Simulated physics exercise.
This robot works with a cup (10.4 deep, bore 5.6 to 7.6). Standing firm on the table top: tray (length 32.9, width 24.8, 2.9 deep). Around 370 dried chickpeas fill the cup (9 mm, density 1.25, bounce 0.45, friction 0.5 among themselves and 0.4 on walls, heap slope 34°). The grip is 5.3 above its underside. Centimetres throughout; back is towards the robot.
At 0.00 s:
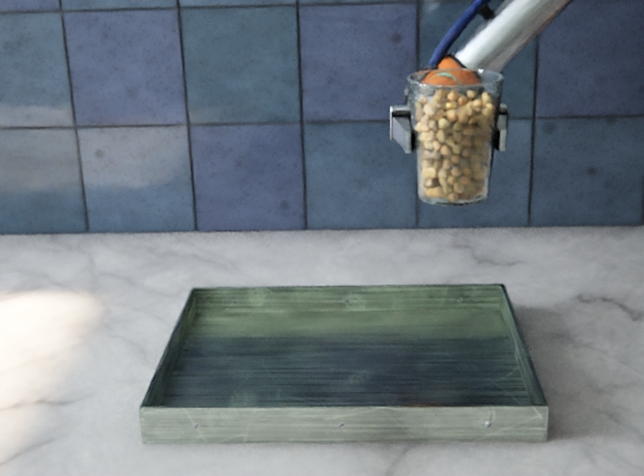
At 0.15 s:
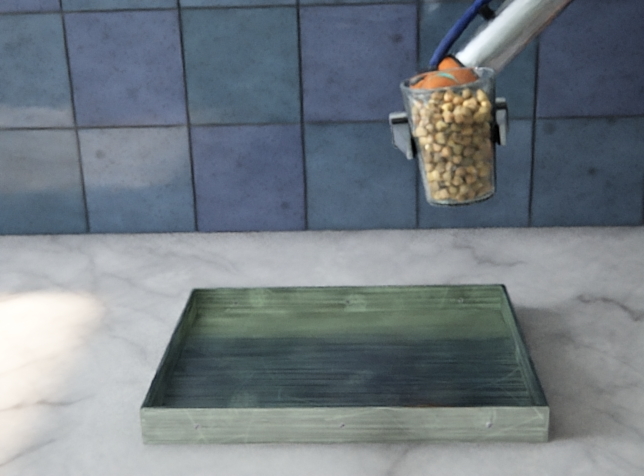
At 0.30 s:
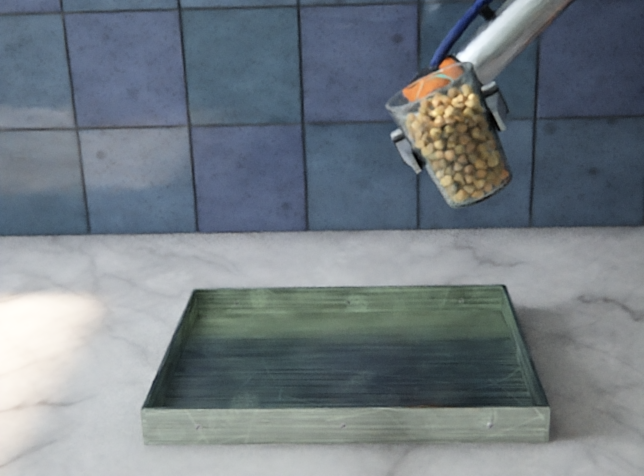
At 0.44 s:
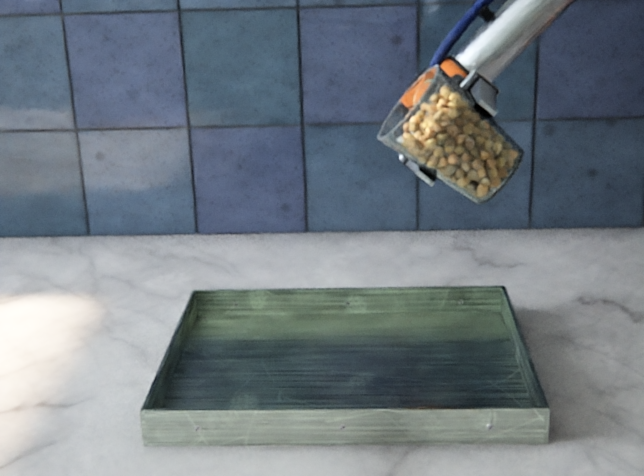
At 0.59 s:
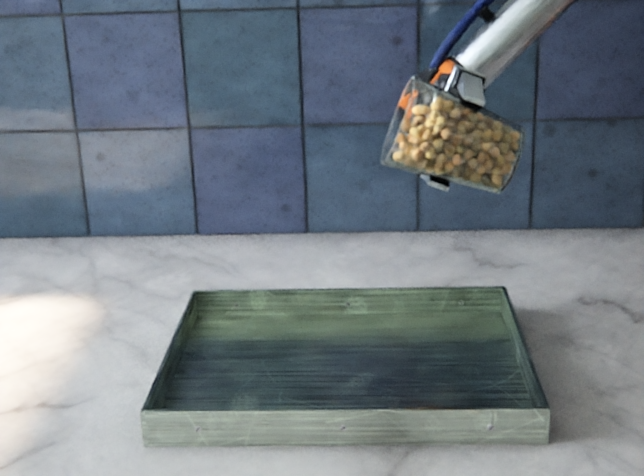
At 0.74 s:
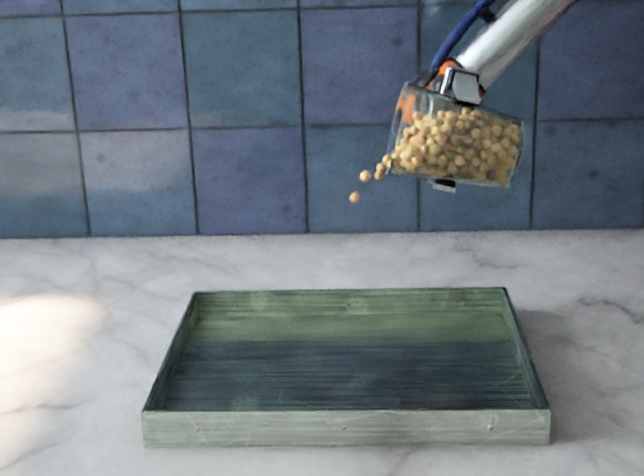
A robotic arm tilting a clear cup of dried chickpeas leftward above a green tray, a few chickpeas dropping from the rim.
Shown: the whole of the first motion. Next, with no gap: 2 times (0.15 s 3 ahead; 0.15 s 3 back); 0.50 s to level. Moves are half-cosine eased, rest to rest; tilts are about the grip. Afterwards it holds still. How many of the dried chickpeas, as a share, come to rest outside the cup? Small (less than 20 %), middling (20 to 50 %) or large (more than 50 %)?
Outside the cup the share is middling, 20 to 50 %.
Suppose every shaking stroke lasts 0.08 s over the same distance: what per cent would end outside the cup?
It would be near 55 per cent.
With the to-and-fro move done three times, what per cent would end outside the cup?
In that case some 40 per cent.
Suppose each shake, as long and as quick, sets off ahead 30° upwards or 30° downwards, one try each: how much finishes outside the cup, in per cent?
About 30 and 15 per cent.
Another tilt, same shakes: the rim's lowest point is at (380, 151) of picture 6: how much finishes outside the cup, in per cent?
Some 5 per cent.
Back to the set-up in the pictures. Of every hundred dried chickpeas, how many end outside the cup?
Some 30 per cent.
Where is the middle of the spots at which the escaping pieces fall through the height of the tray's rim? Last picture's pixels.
Around (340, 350).
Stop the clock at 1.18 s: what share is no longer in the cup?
Some 15 per cent.
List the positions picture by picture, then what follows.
The first frame shows cup middle at (454, 139), level; upper third of the load around (454, 117), from x 420 to 490, top at y 100; 366 in the cup.
The second frame shows cup middle at (455, 140), tilted 7° forward; upper third of the load around (453, 118), from x 415 to 490, top at y 95.
The third frame shows cup middle at (456, 140), tilted 26° forward; upper third of the load around (455, 120), from x 410 to 500, top at y 90.
The fourth frame shows cup middle at (455, 141), tilted 50° forward; upper third of the load around (452, 123), from x 410 to 510, top at y 90.
The fifth frame shows cup middle at (456, 141), tilted 69° forward; upper third of the load around (454, 125), from x 400 to 515, top at y 100.
The sixth frame shows cup middle at (457, 142), tilted 76° forward; upper third of the load around (463, 129), from x 355 to 515, top at y 110; 363 in the cup, 3 in flight or on a rim.
By 1.18 s, tilted 76° forward, highest piece 24 above the table; 315 in the cup, 45 in the tray, 6 in flight or on a rim.
By 1.62 s, tilted 31° forward, highest piece 26 above the table; 261 in the cup, 102 in the tray, 3 in flight or on a rim.
By 2.04 s, level, highest piece 25 above the table; 260 in the cup, 106 in the tray.
By 3.09 s, level, highest piece 25 above the table; 260 in the cup, 106 in the tray.
Final count, 260 in the cup, 106 in the tray. That is 29 % outside the cup.
